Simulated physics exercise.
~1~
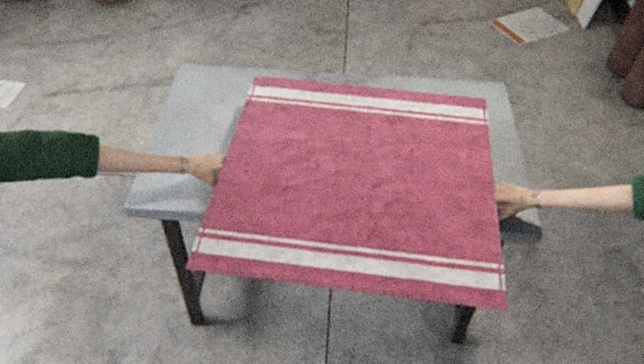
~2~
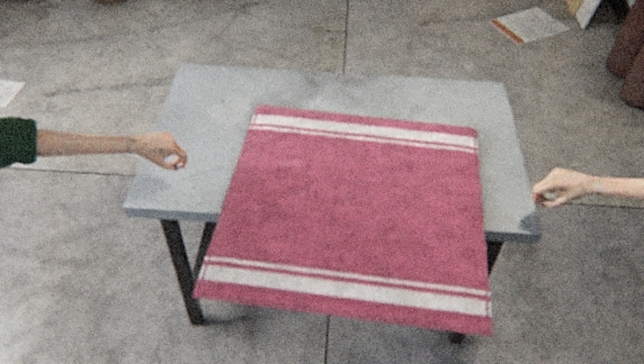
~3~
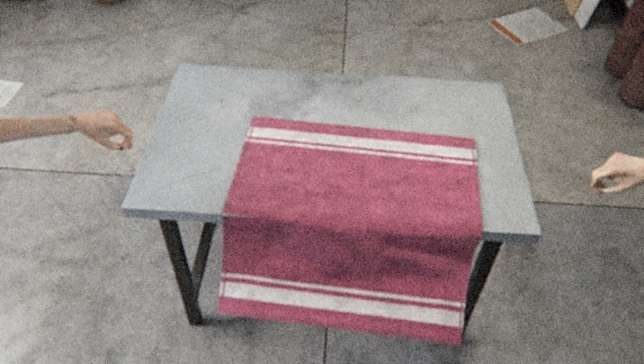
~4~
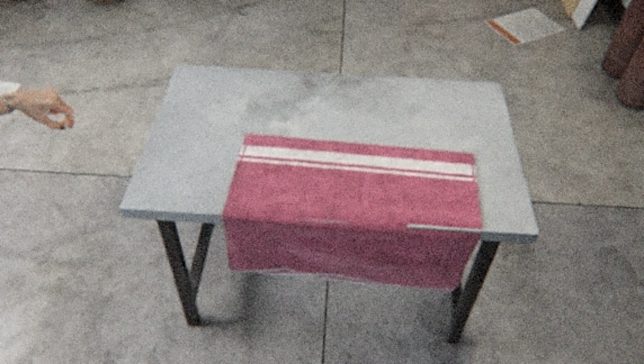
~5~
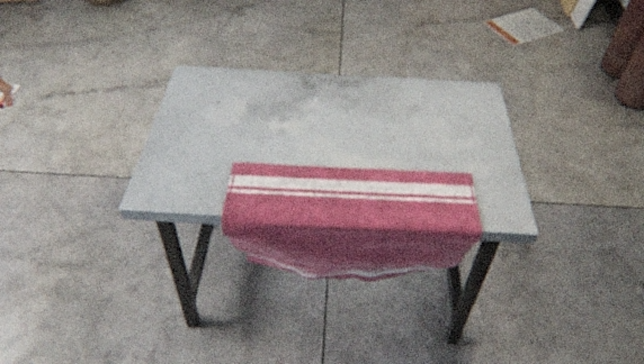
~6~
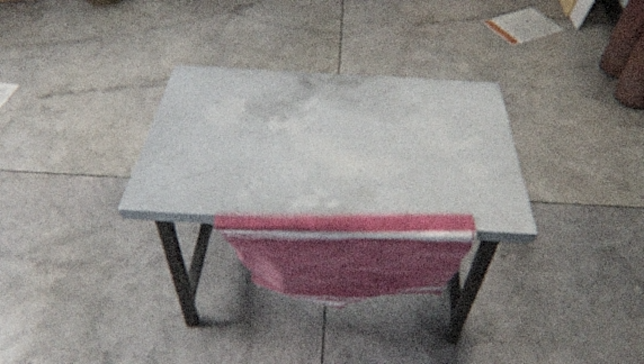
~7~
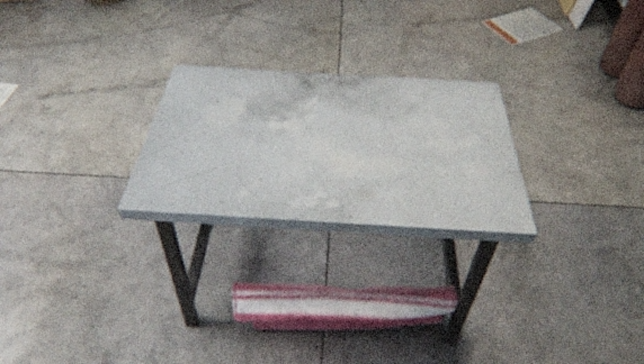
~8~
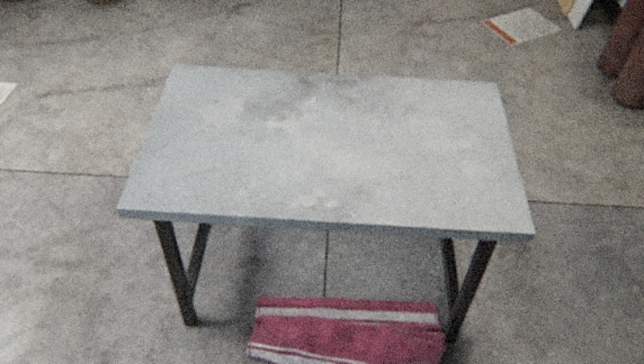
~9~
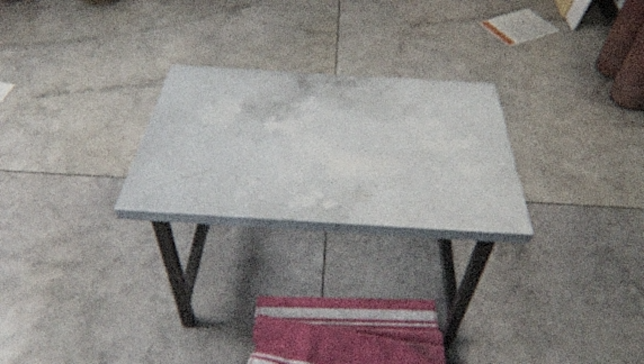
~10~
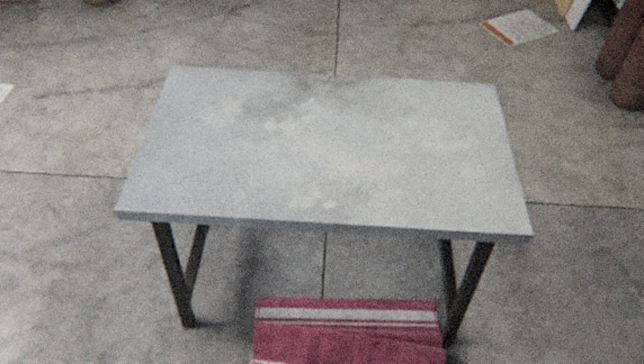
To begin with, two hands hold a red hand towel with white stripes by its sides, spread flat above a grey workbench on a concrete floor. The hands let go and draw away to the left and right as the towel settles, its near part hanging over the front edge. The towel then slides steadily forward, with less and less of it left on the top. Its striped far end reaches the edge, slips off, and the whole towel drops. It ends crumpled in folds on the floor below the front of the bare workbench, lying still.
